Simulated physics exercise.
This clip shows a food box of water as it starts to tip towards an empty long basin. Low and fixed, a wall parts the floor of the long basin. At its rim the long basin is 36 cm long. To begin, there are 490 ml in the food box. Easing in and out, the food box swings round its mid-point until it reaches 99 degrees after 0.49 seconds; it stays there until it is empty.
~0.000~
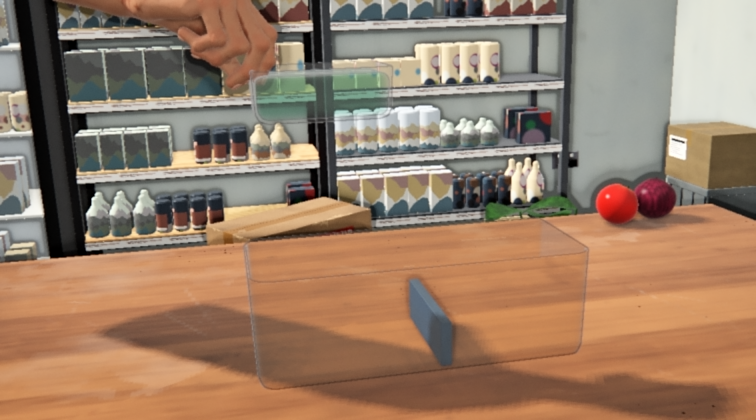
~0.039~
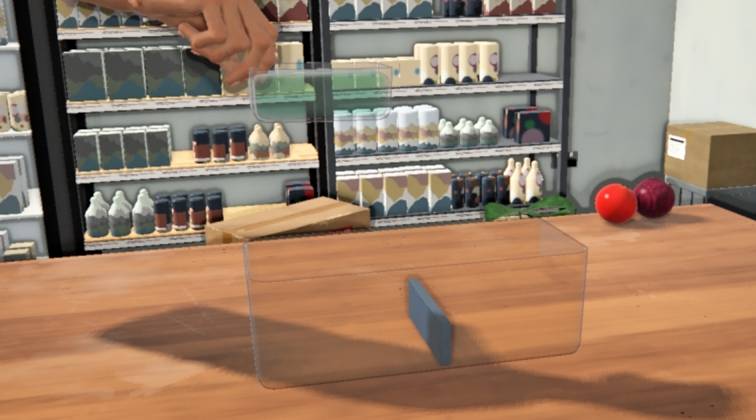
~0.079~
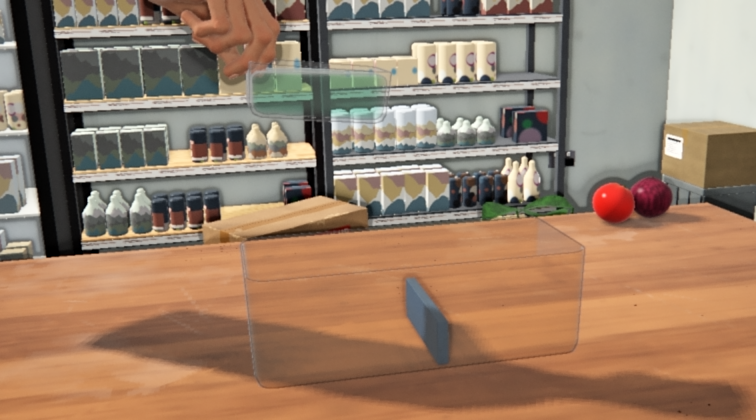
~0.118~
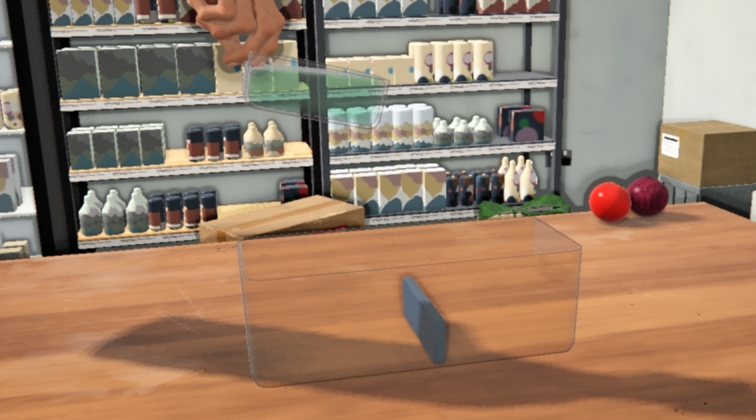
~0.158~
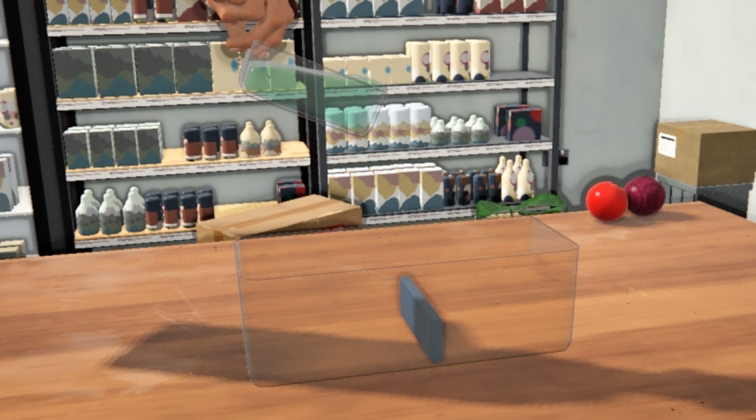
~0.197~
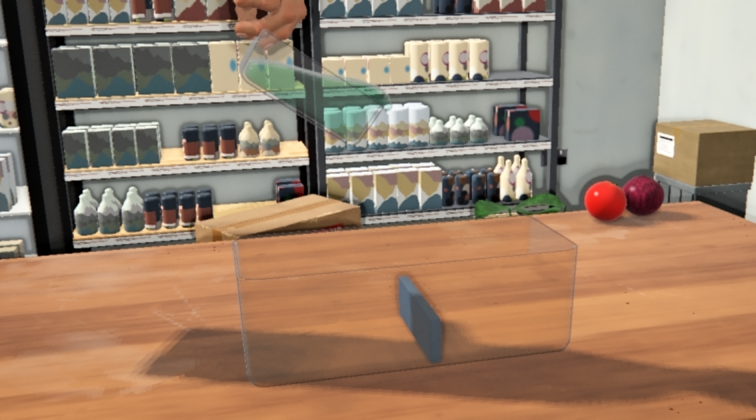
A hand tilts a clear box of greenish liquid rightward above an empty divided basin.
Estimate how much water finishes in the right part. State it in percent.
I would say 71 per cent.
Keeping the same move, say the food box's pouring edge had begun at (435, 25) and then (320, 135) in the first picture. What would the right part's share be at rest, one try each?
The first try gives 80 percent and the second 5 percent.
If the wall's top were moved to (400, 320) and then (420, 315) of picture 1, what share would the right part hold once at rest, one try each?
Respectively close to 75 and 75 %.
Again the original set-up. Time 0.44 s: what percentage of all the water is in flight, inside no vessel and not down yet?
Near 58 per cent at that time.
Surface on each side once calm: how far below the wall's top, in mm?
On the left it's about 46 mm; on the right, about 34 mm.
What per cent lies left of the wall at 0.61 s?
I'd put it near 16 percent.
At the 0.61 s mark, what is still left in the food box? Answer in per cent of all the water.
Around 1 percent of it.
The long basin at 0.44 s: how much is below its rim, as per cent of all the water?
Some 32 per cent.
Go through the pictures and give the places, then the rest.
In the first frame, it leans 0°; its right rim is at (384, 65); the water meets the walls at (252, 77) and (382, 71); the long basin's rim runs from (247, 262) to (564, 234); the wall's top is at (429, 301).
In the second frame, it leans 2°; its right rim is at (384, 67); the water meets the walls at (252, 76) and (381, 72).
In the third frame, it leans 6°; its right rim is at (383, 72); the water meets the walls at (251, 72) and (380, 73).
In the fourth frame, it leans 14°; its right rim is at (381, 80); the water meets the walls at (249, 69) and (379, 76).
In the fifth frame, it leans 23°; its right rim is at (379, 91); the water meets the walls at (246, 66) and (375, 83); 3 per cent is over the edge.
In the sixth frame, it leans 35°; its right rim is at (375, 104); the water meets the walls at (243, 63) and (353, 81); 10 per cent is over the edge.
By 0.44 s the tilt is 96° and 8 per cent is still to pour, 2 is left of the wall and 31 right of it.
By 0.61 s the tilt is 99° and 1 per cent is still to pour, 16 is left of the wall and 76 right of it.
By 0.79 s the tilt is 99° and 0 per cent is still to pour, 22 is left of the wall and 70 right of it.
By 0.99 s the tilt is 99° and 0 per cent is still to pour, 25 is left of the wall and 71 right of it.
At rest 25 per cent lies left of the wall, 71 right of it and 4 outside.
